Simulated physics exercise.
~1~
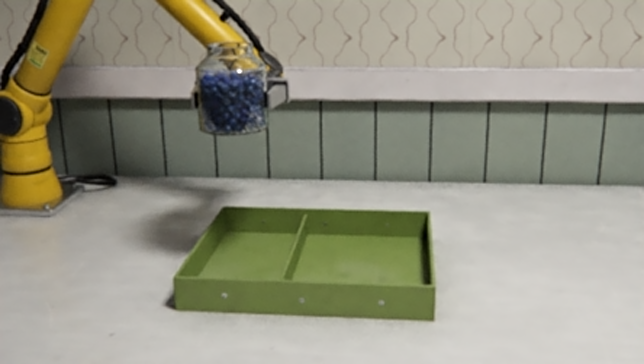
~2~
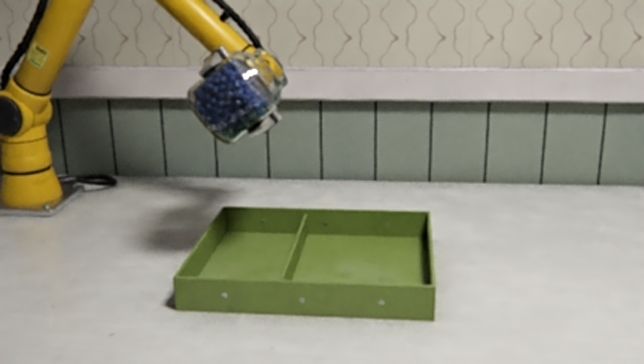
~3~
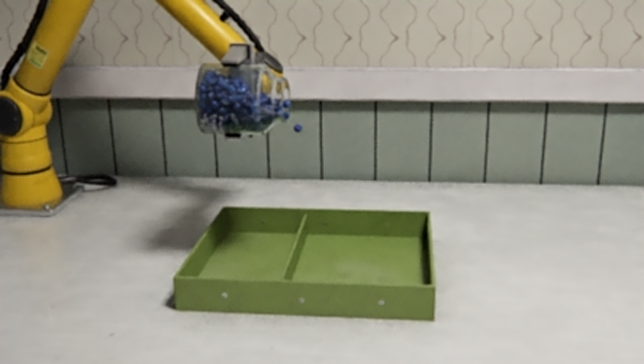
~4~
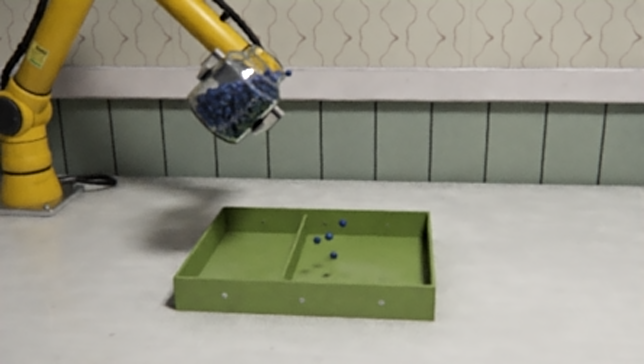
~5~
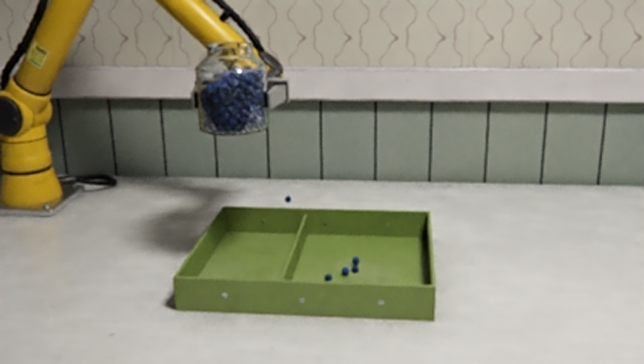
On a pale grey tabletop before a wall with wavy-lined paper above grey-green panelling, a fixed camera looks slightly down from the front. A yellow robot arm at the left holds a clear jar of dark blue beads above and behind a shallow green tray split by a cross wall. The arm tips the jar to the right until it lies on its side and a few beads spill from its mouth. They drop into the tray's right part as the jar swings back. Finally the jar stands upright, still nearly full, with a few beads in the right part and one stray bead above the tray's back edge.
